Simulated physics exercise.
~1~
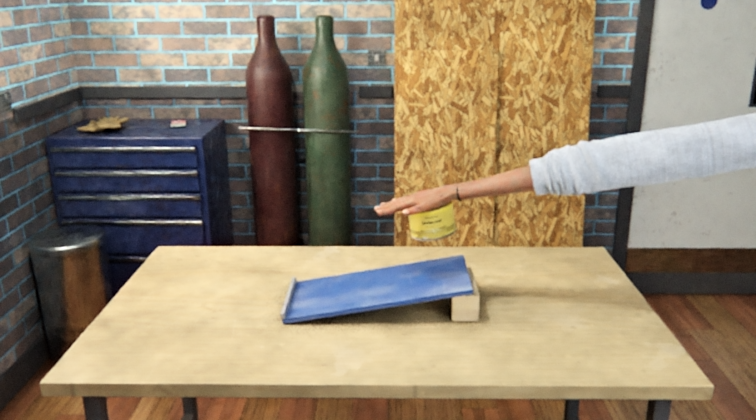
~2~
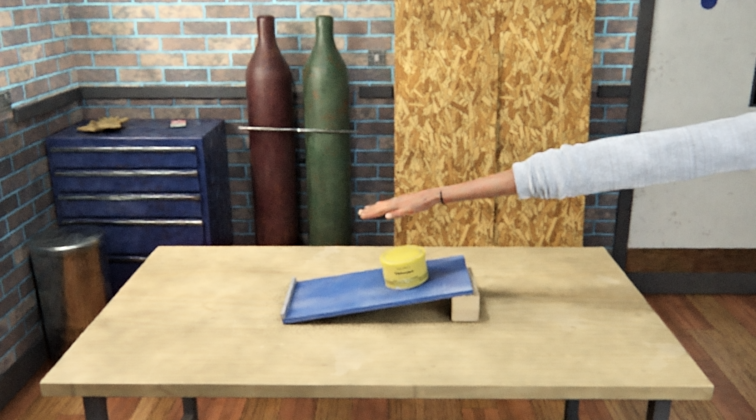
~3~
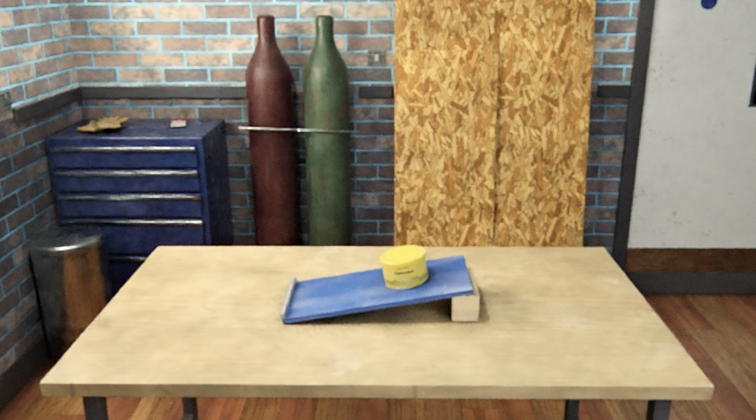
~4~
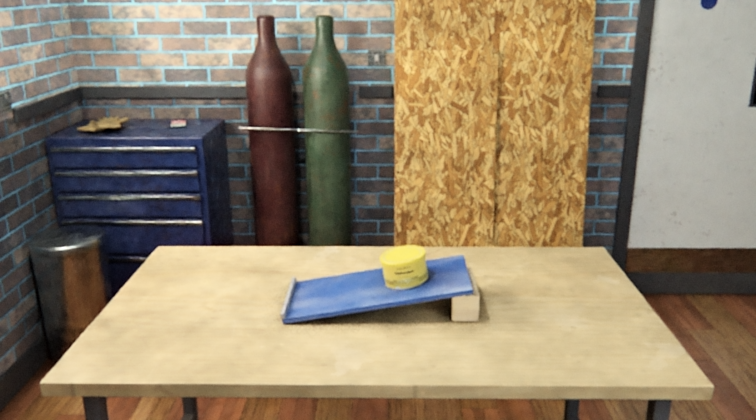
A blue sloping board rests on a pale wooden table, its right end propped on a small wooden block, seen from the front and slightly above in a workshop. Behind it stand a dark blue drawer cabinet, a red and a green cylinder, and a tall chipboard panel against brick walls. An arm in a light grey sleeve reaches in from the right, with a yellow tub beneath its hand. The tub is set down on the upper part of the slope, and the hand lets go and withdraws. The tub stays put on the tilted board, without sliding.
